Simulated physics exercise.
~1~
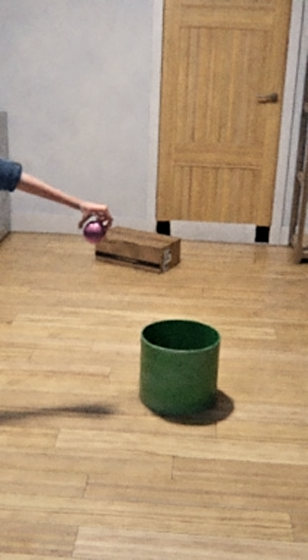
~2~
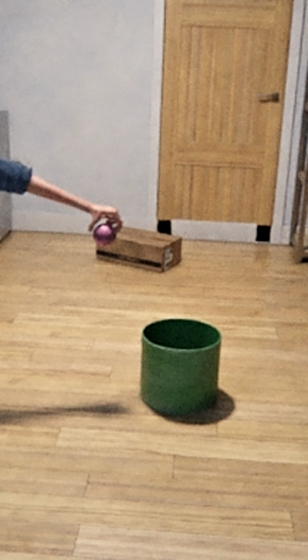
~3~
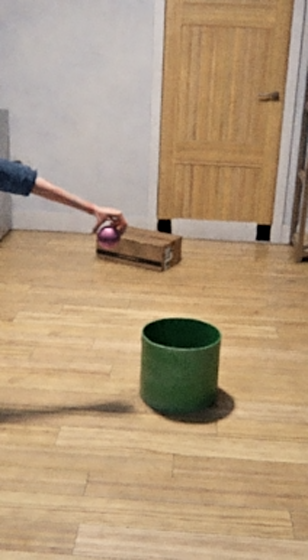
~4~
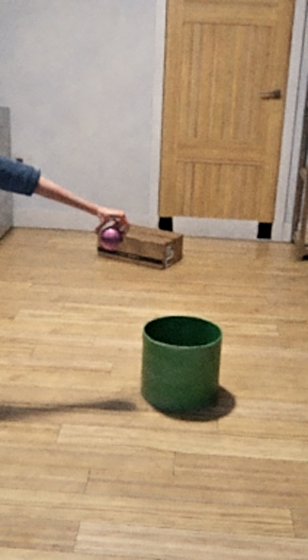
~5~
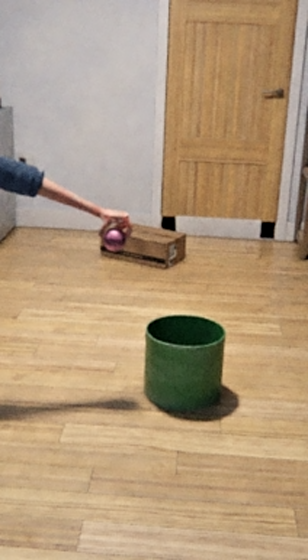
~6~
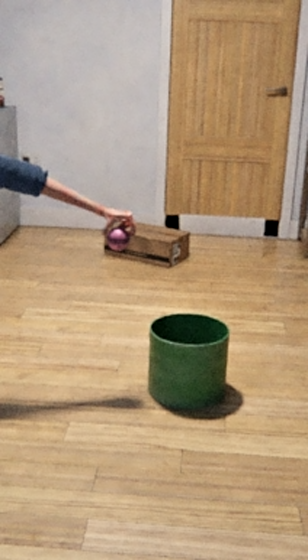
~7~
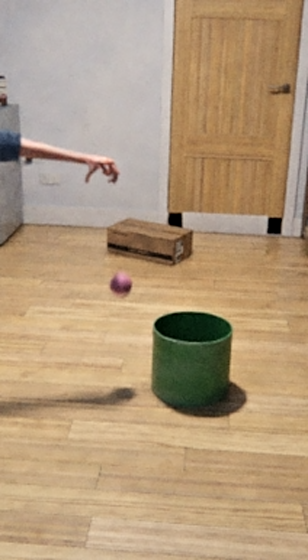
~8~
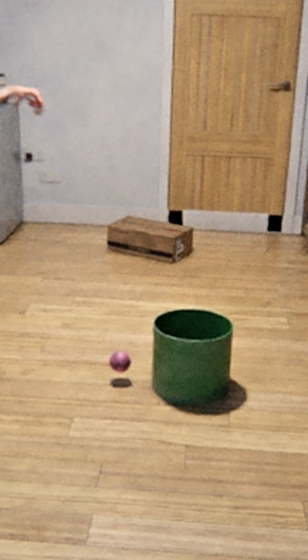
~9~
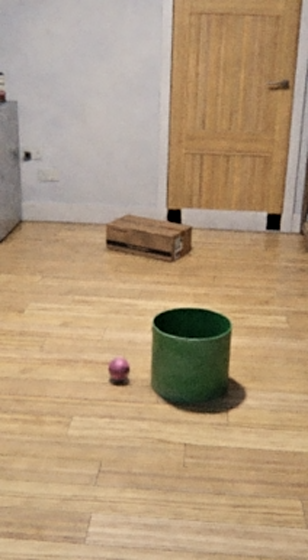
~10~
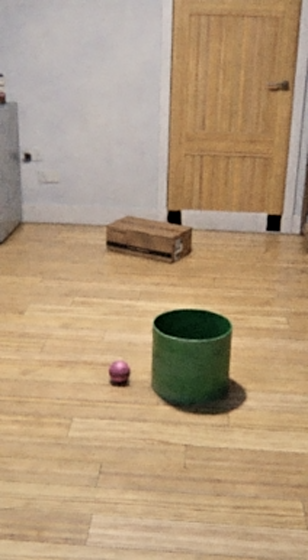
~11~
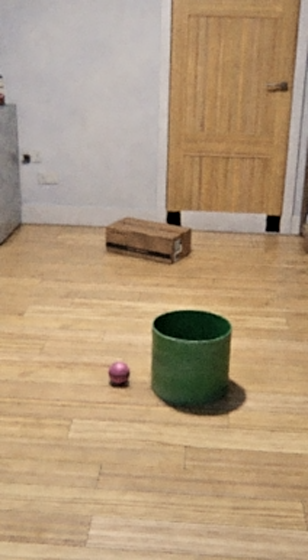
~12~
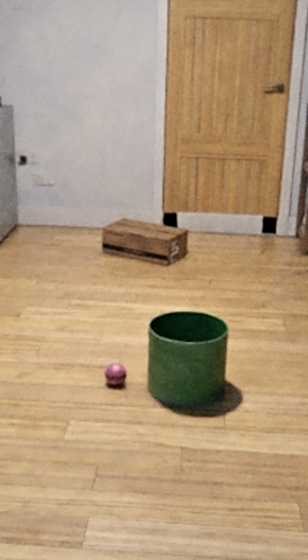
In this clip, a hand holds a pink ball above a wooden floor to the left of an open green bucket, shifts it slightly right, then lets go and draws back. The ball drops beside the bucket and ends up resting on the floor outside it.
